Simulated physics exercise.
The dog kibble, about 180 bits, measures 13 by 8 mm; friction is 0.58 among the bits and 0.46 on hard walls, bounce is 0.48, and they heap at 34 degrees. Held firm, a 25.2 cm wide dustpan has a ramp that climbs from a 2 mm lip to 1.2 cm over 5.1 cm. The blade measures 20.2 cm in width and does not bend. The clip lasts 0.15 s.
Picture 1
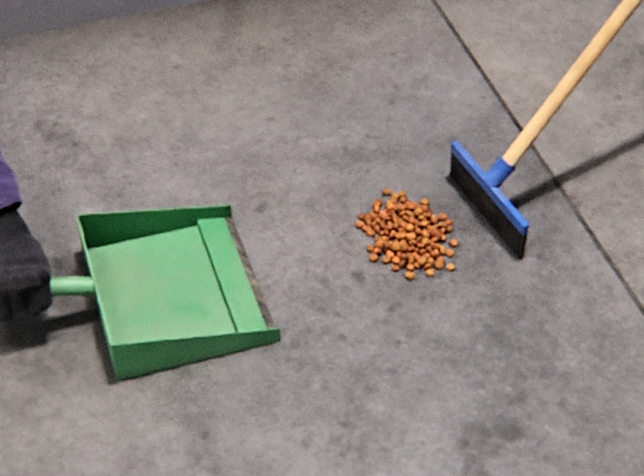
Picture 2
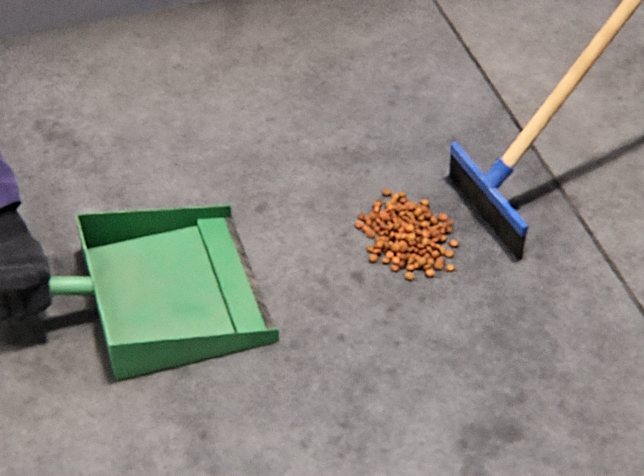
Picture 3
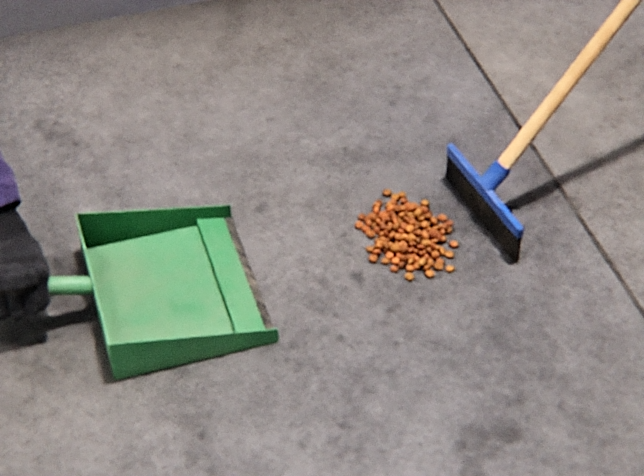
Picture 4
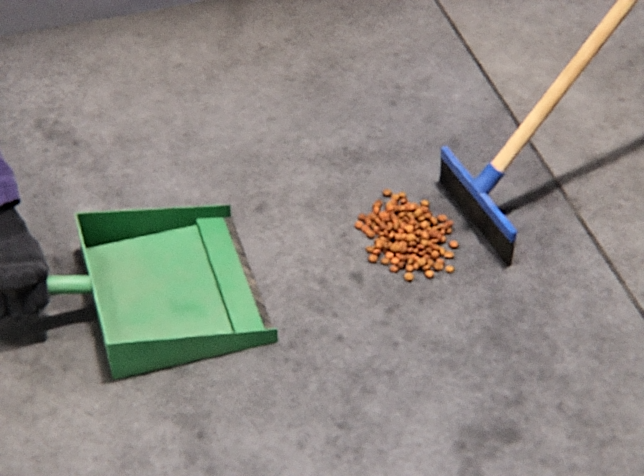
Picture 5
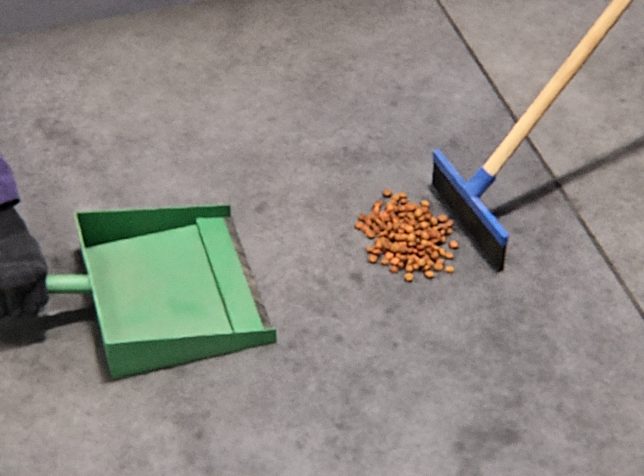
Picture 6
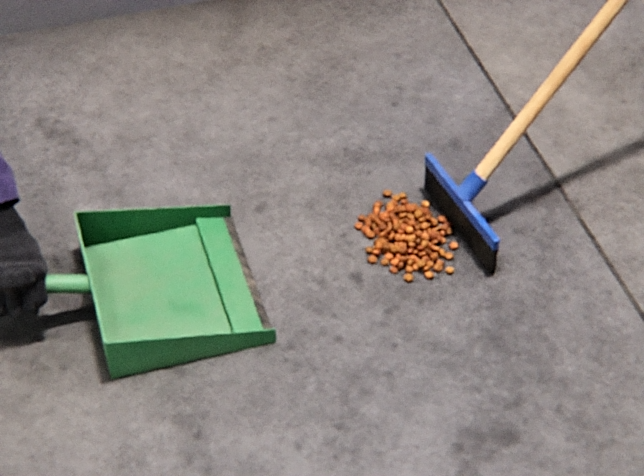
A blue-edged blade on a wooden handle slid slowly left across the gray floor to the edge of a small heap of brown kibble, while a gloved hand held a green dustpan nearly still.
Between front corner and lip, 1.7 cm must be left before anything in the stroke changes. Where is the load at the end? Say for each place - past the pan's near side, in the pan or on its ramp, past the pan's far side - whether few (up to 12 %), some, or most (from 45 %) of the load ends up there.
Near side: Few, pan: Some, far side: Few.
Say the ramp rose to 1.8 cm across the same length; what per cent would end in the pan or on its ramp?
35 per cent.
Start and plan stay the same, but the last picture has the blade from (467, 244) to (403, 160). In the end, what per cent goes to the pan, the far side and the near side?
Pan 40, far 5, near 0.
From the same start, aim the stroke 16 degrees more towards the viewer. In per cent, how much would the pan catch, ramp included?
15 %.
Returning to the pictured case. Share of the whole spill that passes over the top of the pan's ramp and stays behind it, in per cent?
Estimate: Close to 0 per cent of the total.
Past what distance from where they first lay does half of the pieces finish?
I'd put it near 24 cm.
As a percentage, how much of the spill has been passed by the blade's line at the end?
Estimate: About 10 %.
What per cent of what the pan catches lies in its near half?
I'd say near 70 per cent.
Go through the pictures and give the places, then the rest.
The first frame shows blade from (524, 230) to (455, 149), moved 0.0 cm, 0 of the pieces shifted so far; middle of the pieces at (410, 232); pan at (164, 297).
The second frame shows blade from (523, 231) to (454, 150), moved 0.2 cm, 0 of the pieces shifted so far; middle of the pieces at (410, 232).
The third frame shows blade from (519, 234) to (451, 152), moved 0.9 cm, 0 of the pieces shifted so far; middle of the pieces at (410, 233).
The fourth frame shows blade from (512, 237) to (444, 154), moved 2.0 cm, 0 of the pieces shifted so far; middle of the pieces at (410, 233).
The fifth frame shows blade from (504, 241) to (437, 158), moved 3.4 cm, 0 of the pieces shifted so far; middle of the pieces at (410, 233).
The sixth frame shows blade from (495, 245) to (429, 161), moved 4.8 cm, 0 of the pieces shifted so far; middle of the pieces at (410, 234); pan at (161, 296).
Then, 0.29 s after the last picture, middle of the blade 17 cm from the lip; 0 % over the lip, far side 0 %, near side 0 %.
Then, 0.48 s after the last picture, middle of the blade 8 cm from the lip; 0 % over the lip, far side 0 %, near side 0 %.
Then, 0.80 s after the last picture, middle of the blade 3 cm from the lip; 35 % over the lip, far side 0 %, near side 5 %.
In the end, near side 5 %, pan 35 %, far side 0 %, in front of the lip or behind the blade 60 %.
